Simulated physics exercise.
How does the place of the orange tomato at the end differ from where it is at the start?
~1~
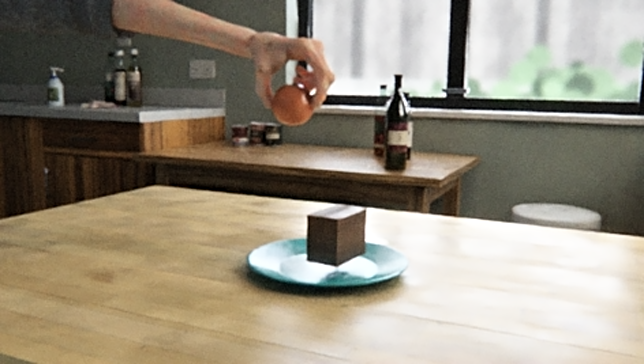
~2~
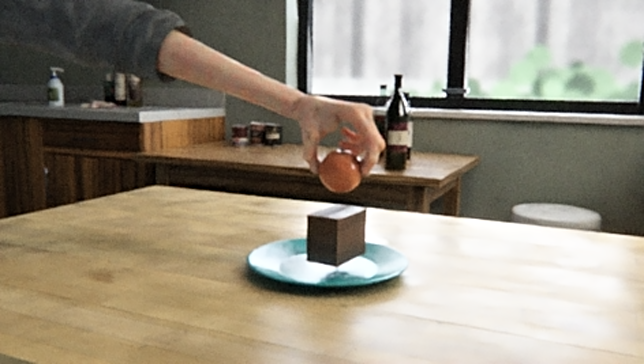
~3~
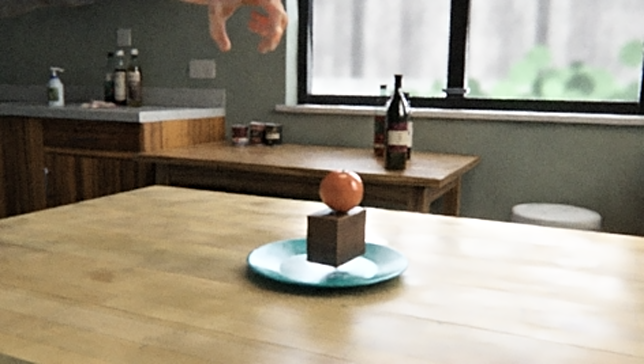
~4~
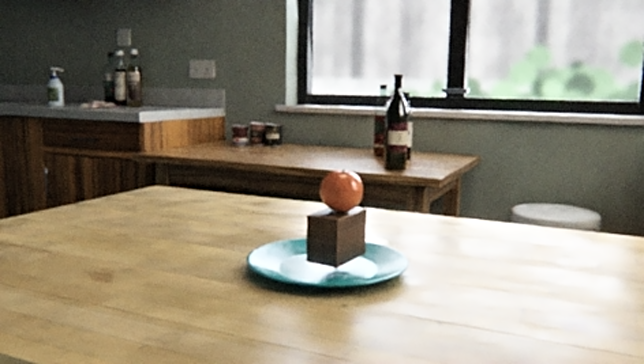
At the start the orange tomato is held in the air by a hand, above and a little to the left of the brown block. At the end it rests on top of the block, lower and slightly farther right, with no hand holding it.
At first, a hand reaches in from the upper left, holding an orange tomato above a brown block that sits on a turquoise plate on a wooden table. The arm moves the tomato to the right and down until it is just above the block. The hand then sets the tomato on top of the block, lets go and draws back toward the upper left. Finally the hand is out of view, and the tomato stays balanced on the block, with the plate still beneath them.
